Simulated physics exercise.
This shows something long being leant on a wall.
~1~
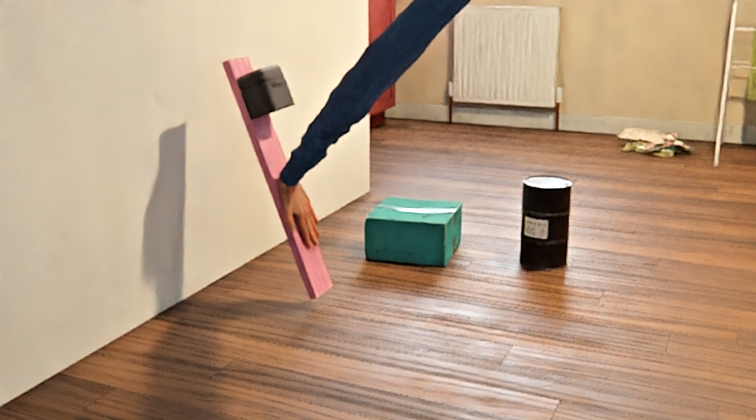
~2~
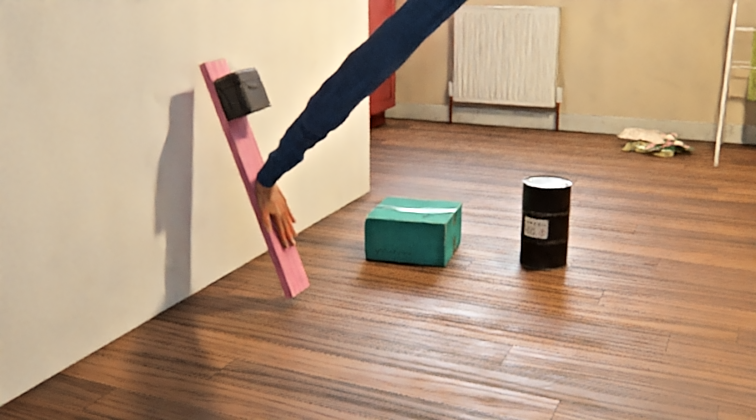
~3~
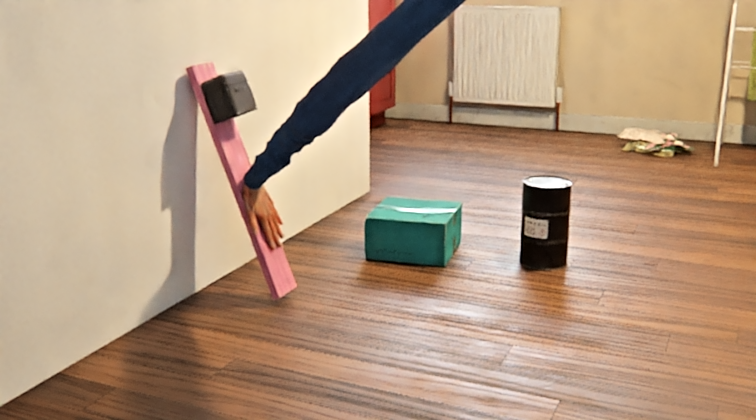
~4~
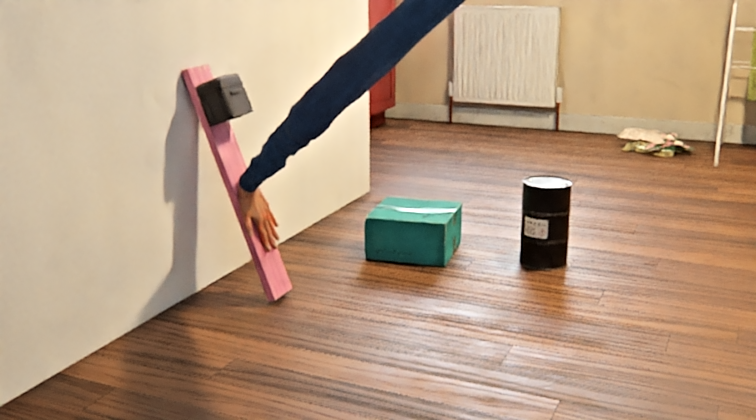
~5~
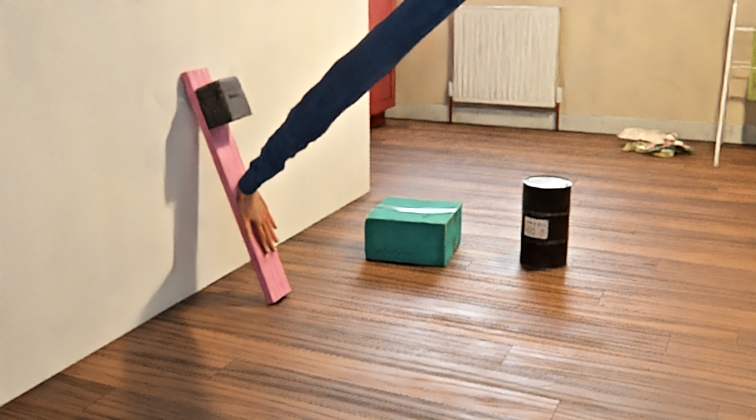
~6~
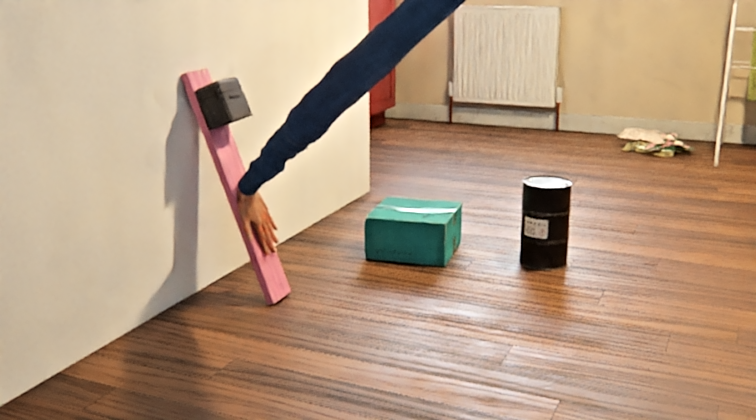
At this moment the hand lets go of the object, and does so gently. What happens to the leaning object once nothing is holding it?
It stays in place.
Then, 0.20 s later than the last frame, all is still.
Then, 0.50 s later than the last frame, pink plank resting near (238, 187).
When it is over, all 3 as before. End places, in pixels of the last picture, pink plank near (238, 187). The plank holds.
